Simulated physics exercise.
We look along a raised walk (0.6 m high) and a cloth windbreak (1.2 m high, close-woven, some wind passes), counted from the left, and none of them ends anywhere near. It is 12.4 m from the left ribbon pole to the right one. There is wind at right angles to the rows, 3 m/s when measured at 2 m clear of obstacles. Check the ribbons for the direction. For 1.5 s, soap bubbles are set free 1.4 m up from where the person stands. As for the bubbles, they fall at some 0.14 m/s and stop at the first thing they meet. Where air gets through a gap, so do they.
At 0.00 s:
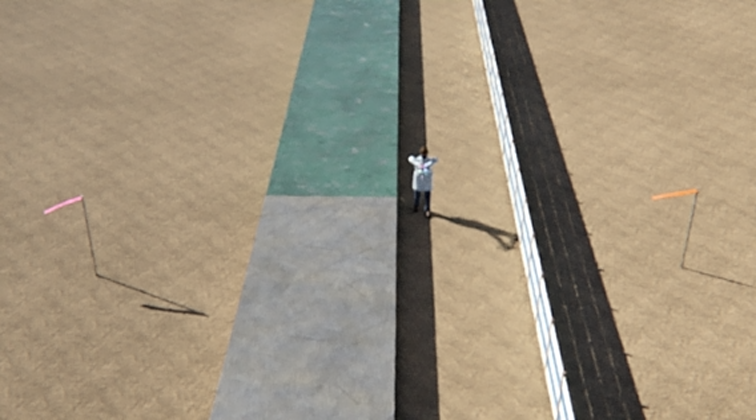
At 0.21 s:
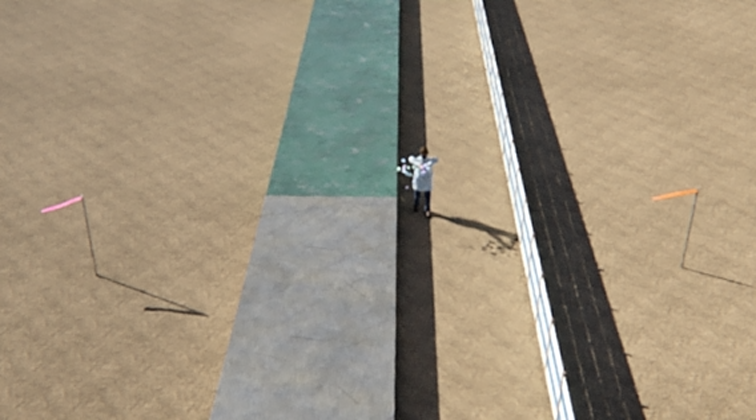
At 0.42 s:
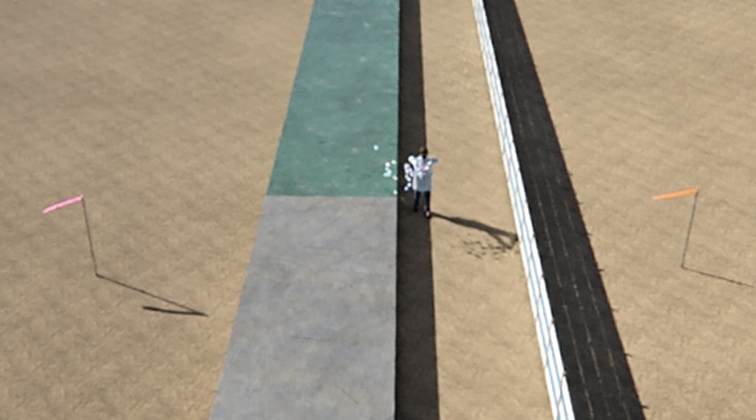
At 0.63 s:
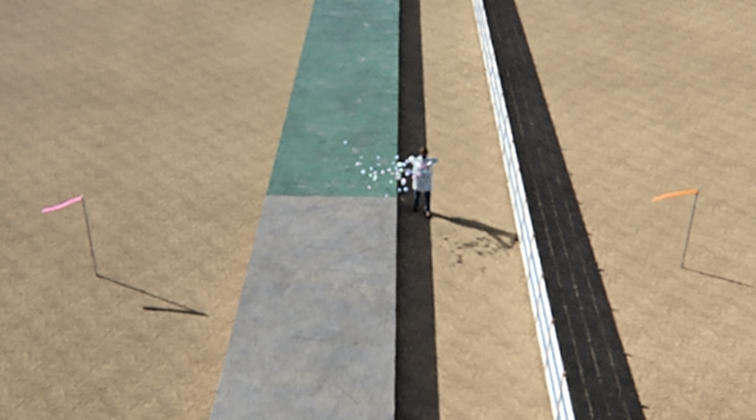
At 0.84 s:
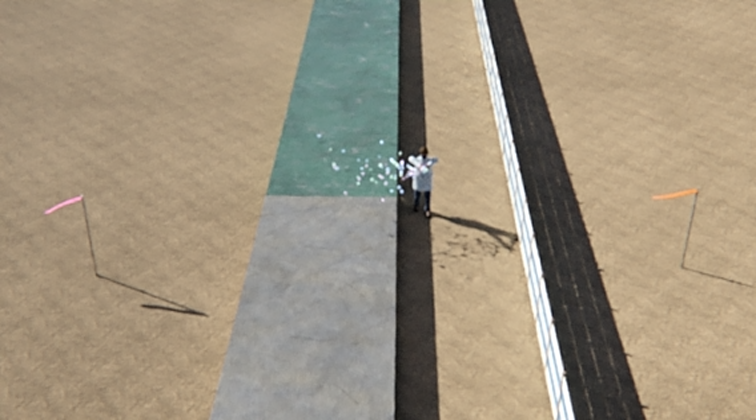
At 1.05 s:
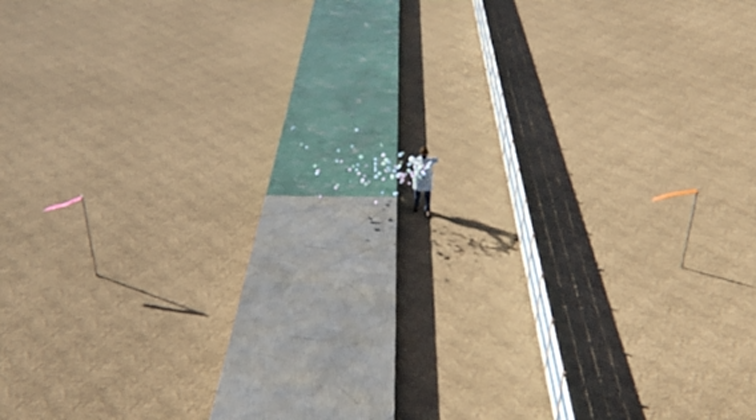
Sandy ground with a raised walk and a long pale barrier, a person standing between them as white bubbles spread left.
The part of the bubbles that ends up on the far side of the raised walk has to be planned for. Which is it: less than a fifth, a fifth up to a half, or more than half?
More than half.
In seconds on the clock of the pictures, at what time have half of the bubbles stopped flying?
At roughly 8.5 s.
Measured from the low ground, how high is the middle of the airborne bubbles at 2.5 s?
About 1.2 m high.
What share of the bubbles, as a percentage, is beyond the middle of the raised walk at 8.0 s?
Share past the middle - close to 85 in a hundred.
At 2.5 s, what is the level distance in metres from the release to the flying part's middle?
I'd put it at close to 2.5 metres.
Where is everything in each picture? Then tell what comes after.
The first picture shows the left ribbon ends at (45, 212), leaning 65 degrees to the left and the bubbles in the air span x = 420 to 430 around y = 170.
The second picture shows the right ribbon ends at (653, 199), leaning 75 degrees to the left and the bubbles in the air span x = 405 to 425 around y = 170.
The third picture shows the left ribbon ends at (43, 212), leaning 70 degrees to the left, the bubbles in the air span x = 390 to 425 around y = 170 and the top of the raised walk crosses (330, 201).
The fourth picture shows the right ribbon ends at (653, 200), leaning 75 degrees to the left and the bubbles in the air span x = 365 to 425 around y = 170.
The fifth picture shows the left ribbon ends at (45, 213), leaning 65 degrees to the left and the bubbles in the air span x = 345 to 425 around y = 170.
The sixth picture shows the right ribbon ends at (653, 200), leaning 75 degrees to the left, the bubbles in the air span x = 330 to 425 around y = 170 and the top of the cloth windbreak crosses (521, 180).
After 2.5 s, 4 % is no longer flying here, and 60 % is beyond the raised walk; the middle of what still flies is 1.3 m above the low ground, near (312, 174).
After 4.0 s, 21 % is no longer flying here, and 83 % is beyond the raised walk; the middle of what still flies is 1.1 m above the low ground, near (187, 178).
After 8.0 s, 48 % is no longer flying here, and 87 % is beyond the raised walk.
After 20.0 s, 98 % is no longer flying here, and 87 % is beyond the raised walk.
After 45.0 s, 100 % is no longer flying here, and 87 % is beyond the raised walk.
